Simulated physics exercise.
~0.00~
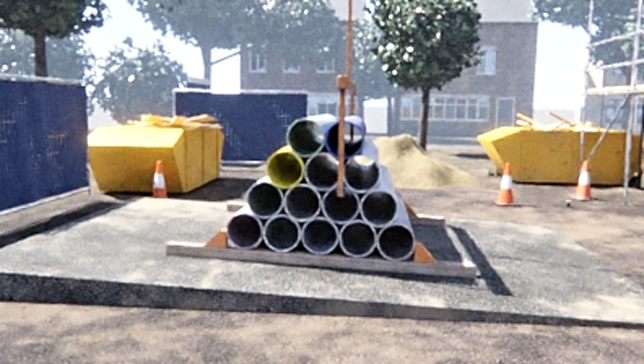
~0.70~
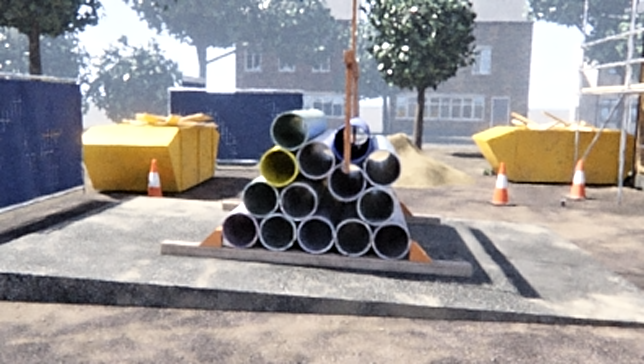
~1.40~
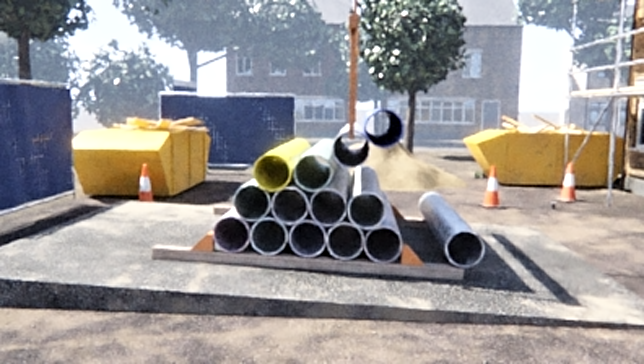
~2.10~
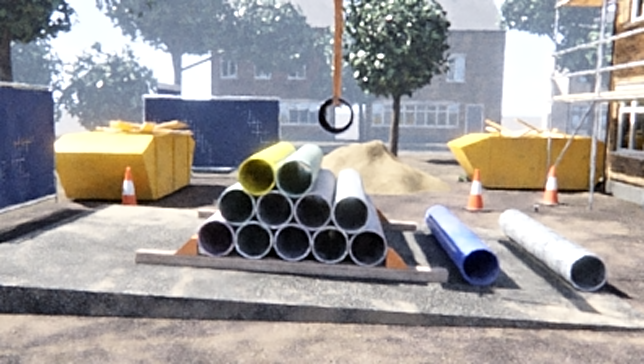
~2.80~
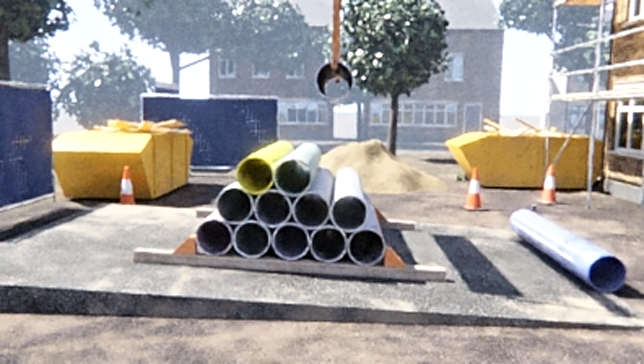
On a building site with yellow skips and traffic cones, a stack of hollow steel pipes, one yellow and one blue, rests on timber bearers, chocked at both sides. An orange lifting beam draws a pipe up out of the pile, and the blue pipe beside it shifts to the right. As the lifted pipe clears the top, the blue one tumbles down the right side, while a grey pipe lands on the ground there. Both roll away rightward, the grey passing out of view. Finally, blue lies at the far right, yellow stays atop the remaining stack, and the lifted pipe hangs overhead.
